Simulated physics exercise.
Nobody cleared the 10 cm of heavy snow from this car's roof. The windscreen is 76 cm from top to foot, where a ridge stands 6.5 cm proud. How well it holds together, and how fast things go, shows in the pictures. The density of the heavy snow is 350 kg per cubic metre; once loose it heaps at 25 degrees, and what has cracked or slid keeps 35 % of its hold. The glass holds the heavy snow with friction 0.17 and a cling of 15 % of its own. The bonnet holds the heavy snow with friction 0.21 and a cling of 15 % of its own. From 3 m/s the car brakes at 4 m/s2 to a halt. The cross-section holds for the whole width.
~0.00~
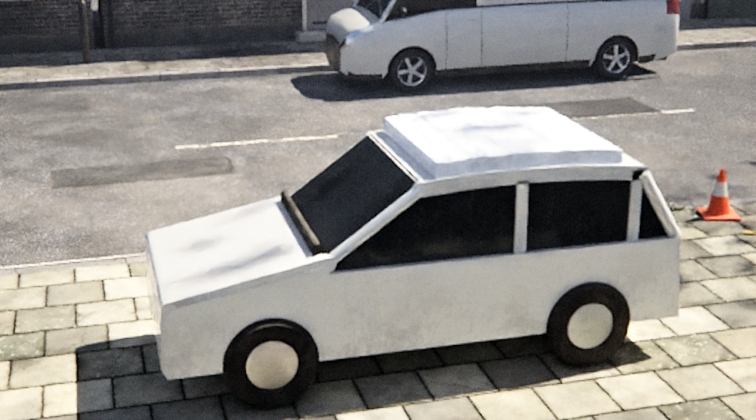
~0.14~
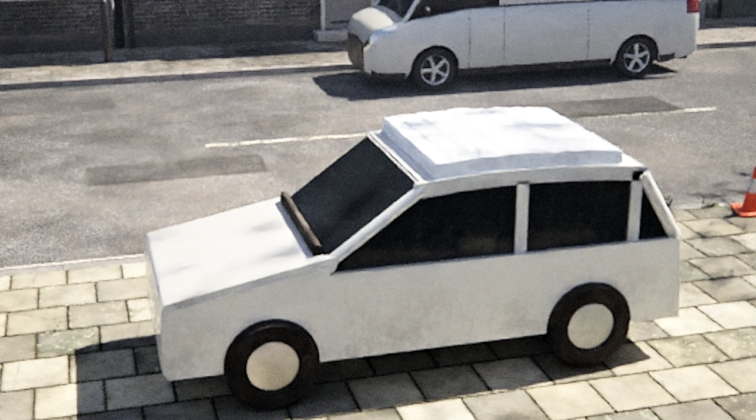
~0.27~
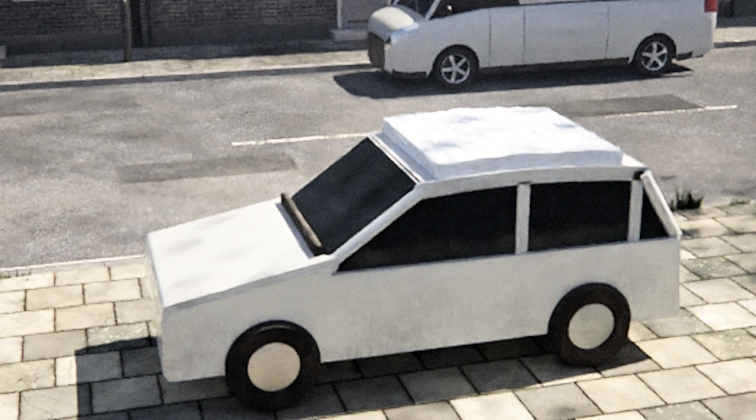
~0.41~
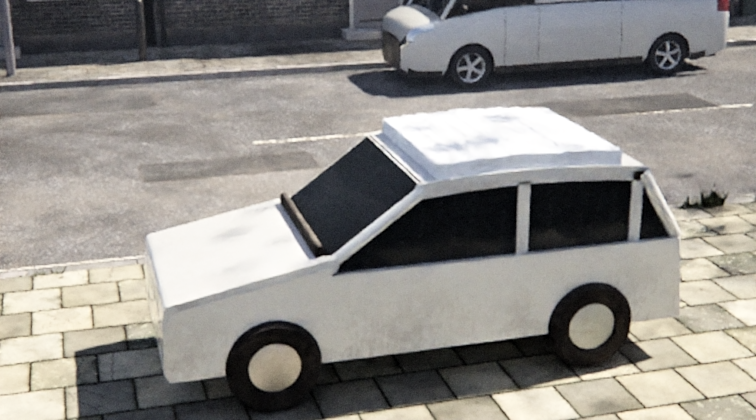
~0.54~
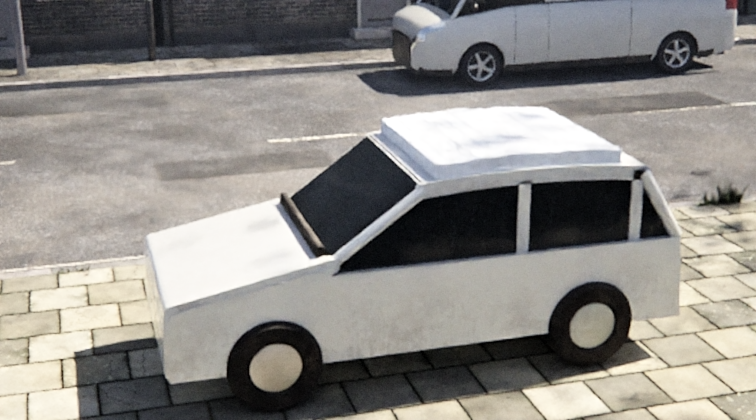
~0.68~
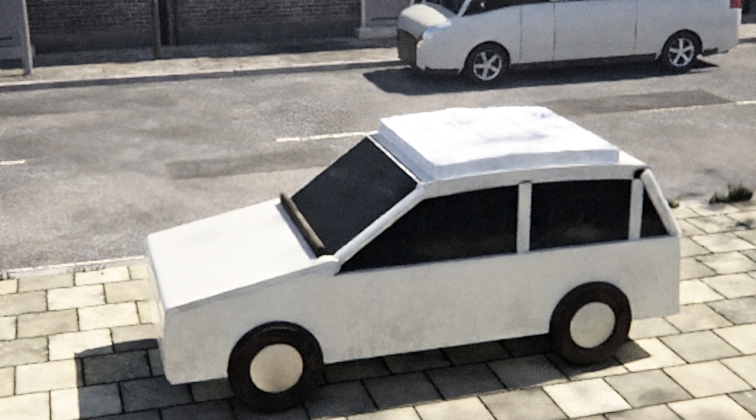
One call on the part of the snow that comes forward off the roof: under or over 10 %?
It comes out under 10 %.
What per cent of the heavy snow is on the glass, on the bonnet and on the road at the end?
About 0 % on the glass, 0 % on the bonnet, 0 % on the road.
By 1.02 s, all of the snow is on the roof, none on the glass, none on the bonnet and none has gone off the nose.
By 1.43 s, all of the snow is on the roof, none on the glass, none on the bonnet and none has gone off the nose.
By 1.84 s, all of the snow is on the roof, none on the glass, none on the bonnet and none has gone off the nose.
By 2.25 s, all of the snow is on the roof, none on the glass, none on the bonnet and none has gone off the nose.
By 2.35 s, at the end, all of the snow is on the roof, none on the glass, none on the bonnet and none has gone off the nose.
